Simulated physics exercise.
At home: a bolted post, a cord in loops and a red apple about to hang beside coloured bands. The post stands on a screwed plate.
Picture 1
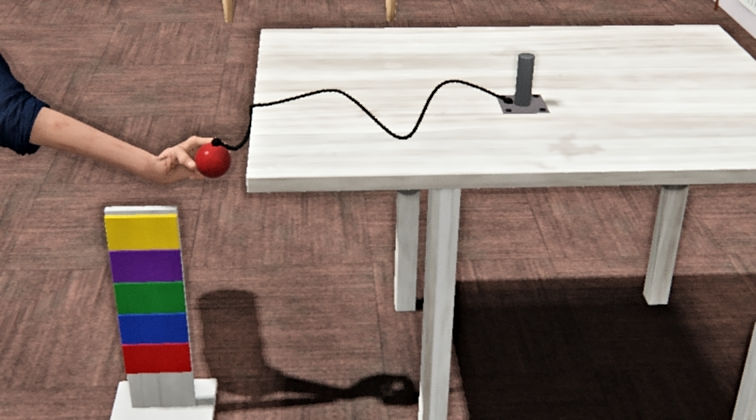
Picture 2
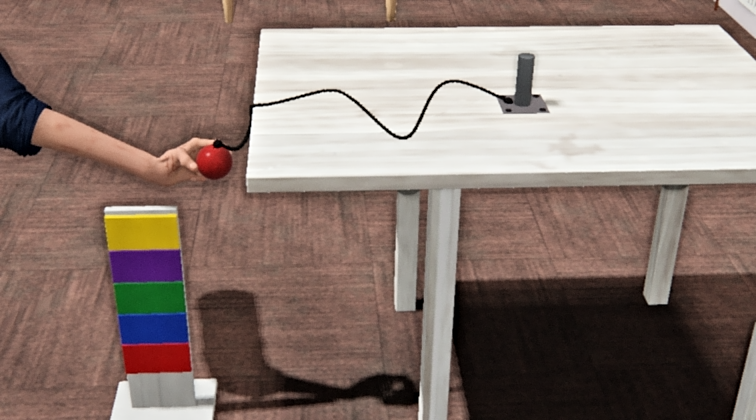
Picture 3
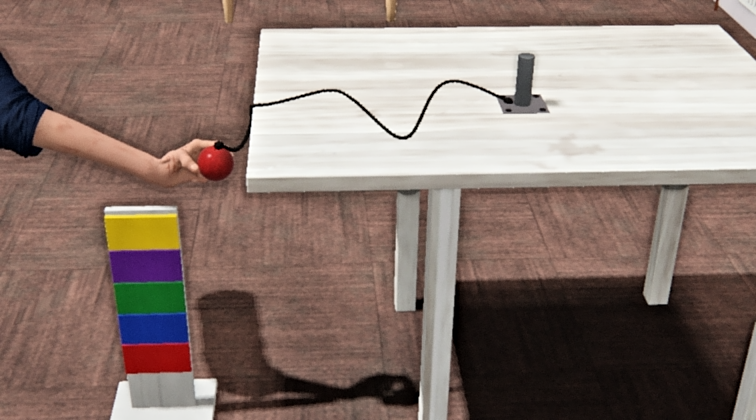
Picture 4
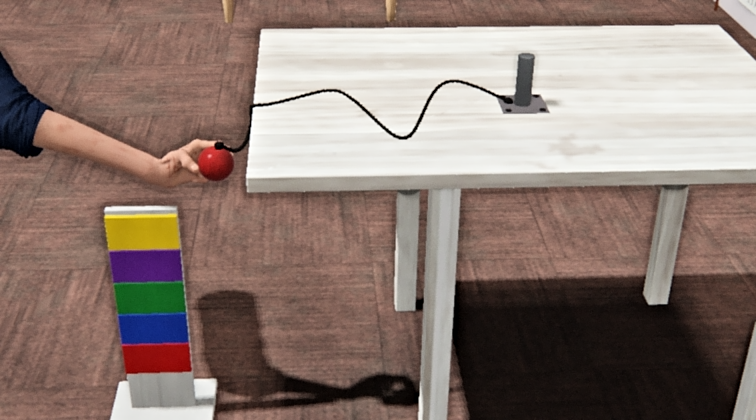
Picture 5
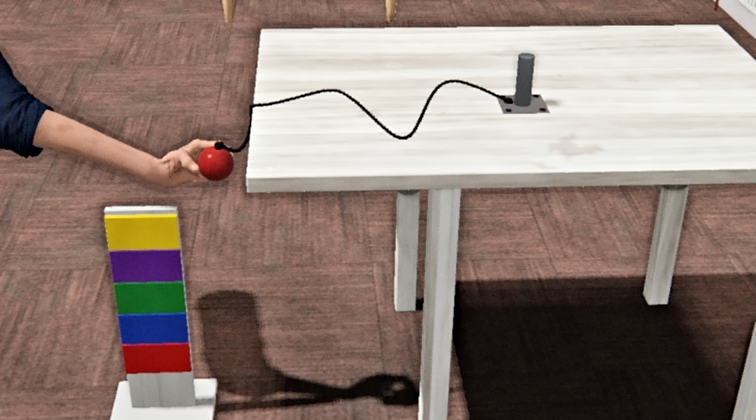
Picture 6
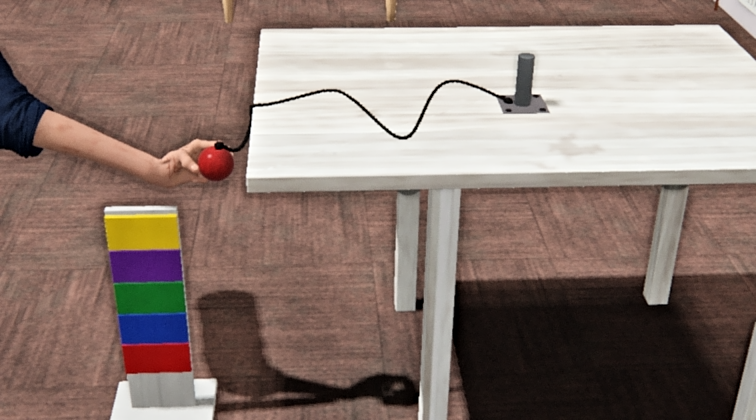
A hand reaching in from the left holds a red apple just off the near left edge of a whitewashed wooden table, seen from slightly above on a brown carpeted floor. A dark cord loops from the apple across the tabletop to a grey post on a screwed plate, above a stand banded yellow, purple, green, blue and red. The apple shifts very slightly downward, then everything stays still, the camera included.
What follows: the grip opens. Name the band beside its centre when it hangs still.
Its centre hangs level with the red band.
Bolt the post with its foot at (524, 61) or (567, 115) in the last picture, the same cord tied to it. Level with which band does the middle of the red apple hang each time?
Try by try: Blue; blue.
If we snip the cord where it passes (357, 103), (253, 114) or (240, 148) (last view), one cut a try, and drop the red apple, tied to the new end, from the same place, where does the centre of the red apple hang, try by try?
The places are (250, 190), (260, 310) and (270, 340).
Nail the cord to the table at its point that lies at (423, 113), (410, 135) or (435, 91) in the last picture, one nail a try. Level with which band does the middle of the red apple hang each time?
Taking them in turn: Green; purple; blue.
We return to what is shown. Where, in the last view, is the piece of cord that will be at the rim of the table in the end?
It lies at about (386, 129).
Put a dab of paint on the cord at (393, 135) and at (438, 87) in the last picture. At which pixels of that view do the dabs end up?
The first at (263, 108), the second at (408, 105).
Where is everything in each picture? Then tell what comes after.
In the first picture, red apple (213, 160); yellow (142, 234); purple (146, 267); green (150, 299); blue (154, 330); red (157, 359).
In the second picture, red apple (214, 162); cord through (476, 87) (429, 102) (403, 138) (355, 101) (285, 101).
In the third picture, red apple (216, 163).
In the fourth picture, red apple (216, 163); cord through (476, 87) (429, 102) (403, 138) (355, 101) (285, 101).
In the fifth picture, red apple (216, 163).
In the sixth picture, red apple (216, 163); cord through (476, 87) (429, 102) (403, 138) (355, 101) (285, 101).
Early on, apple near (257, 329); level with blue.
Midway, apple near (273, 347); level with red.
Finally, apple near (267, 349); level with red. Its middle rests at the red band.
